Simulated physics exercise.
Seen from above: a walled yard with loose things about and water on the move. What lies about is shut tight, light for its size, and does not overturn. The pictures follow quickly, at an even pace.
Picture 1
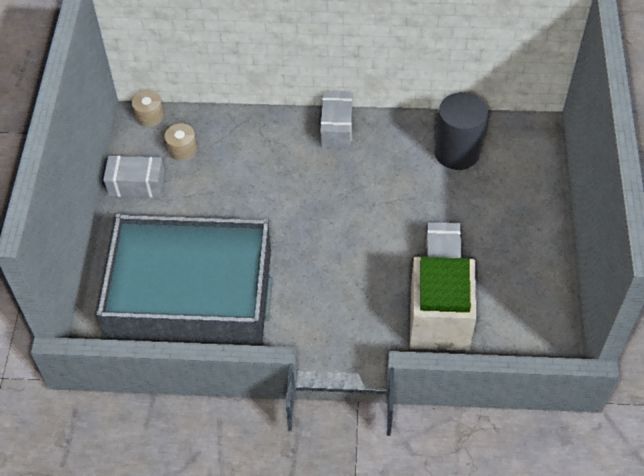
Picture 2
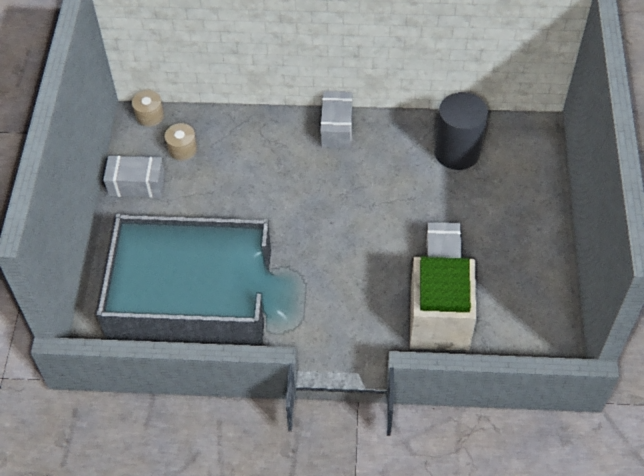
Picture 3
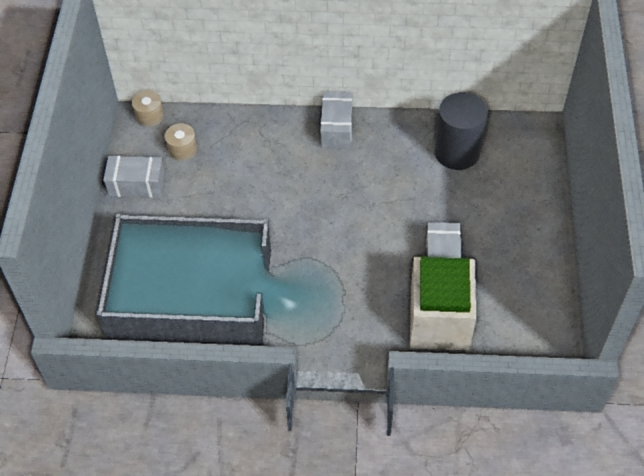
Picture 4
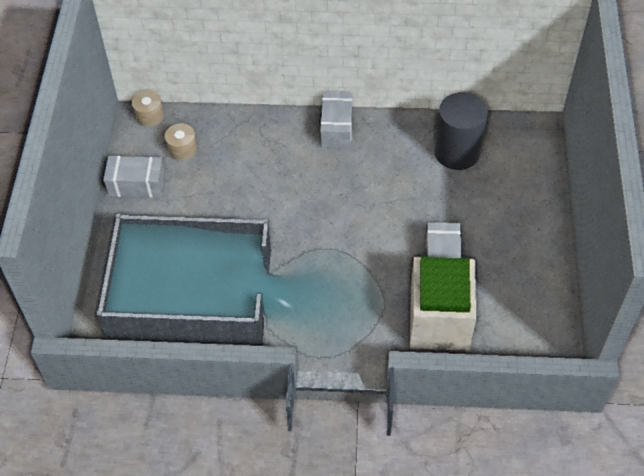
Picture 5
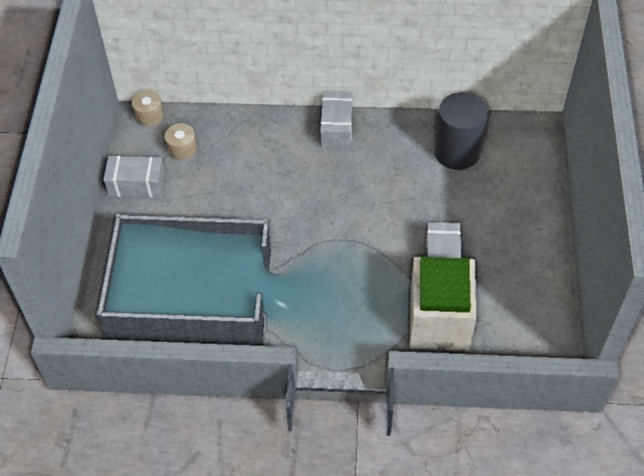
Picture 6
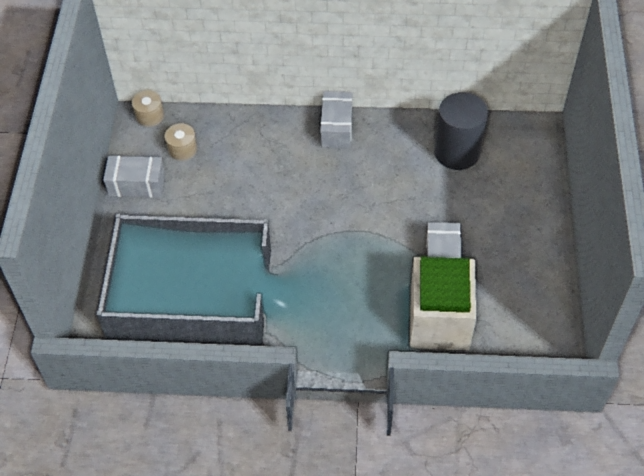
In a walled yard, water pours from a pool's right side and spreads across the floor.
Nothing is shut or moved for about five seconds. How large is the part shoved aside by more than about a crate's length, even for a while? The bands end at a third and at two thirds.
That comes to not even a third.
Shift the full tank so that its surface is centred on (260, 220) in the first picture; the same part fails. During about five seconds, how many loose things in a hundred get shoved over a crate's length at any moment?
Close to 40 %.
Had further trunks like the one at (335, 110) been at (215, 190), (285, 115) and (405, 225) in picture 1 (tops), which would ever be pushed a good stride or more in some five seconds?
In that order: Not that far, under that, swept aside.
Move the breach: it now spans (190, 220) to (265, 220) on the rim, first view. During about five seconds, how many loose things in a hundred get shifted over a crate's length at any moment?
I make it 80 per cent.
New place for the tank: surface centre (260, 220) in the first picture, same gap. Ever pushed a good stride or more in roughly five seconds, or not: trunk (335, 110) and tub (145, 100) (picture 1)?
As listed: Shifted that much, no.
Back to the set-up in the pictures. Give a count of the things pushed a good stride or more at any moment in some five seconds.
1 of them.
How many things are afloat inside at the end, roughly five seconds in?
I count 1.
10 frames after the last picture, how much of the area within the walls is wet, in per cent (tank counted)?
Roughly 55 per cent.
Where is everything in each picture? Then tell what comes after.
A tub at (180, 135) rests on the ground; a trunk at (133, 169) rests on the ground; 0 of 5 have shifted, in the first picture.
A tub at (180, 135), on the bottom; a trunk at (133, 169) rests on the ground; 0 of 5 have shifted, in the second picture.
A tub at (180, 135), on the bottom; a trunk at (133, 169) rests on the ground; 0 of 5 have shifted, in the third picture.
A tub at (180, 135) rests on the ground; a trunk at (133, 169) rests on the ground; 0 of 5 have shifted, in the fourth picture.
A tub at (180, 135), on the bottom; a trunk at (133, 169) rests on the ground; 0 of 5 have shifted, in the fifth picture.
A tub at (180, 135) rests on the ground; a trunk at (133, 169) rests on the ground; 0 of 5 have shifted, in the sixth picture.
A moment on, 0 of 5 are well off their spots; 0 afloat.
Next, 1 of 5 are well off their spots; 0 afloat.
Later, 1 of 5 are well off their spots; 1 afloat.
In the end, 1 of 5 are well off their spots, and 1 have been at some point; 1 afloat.
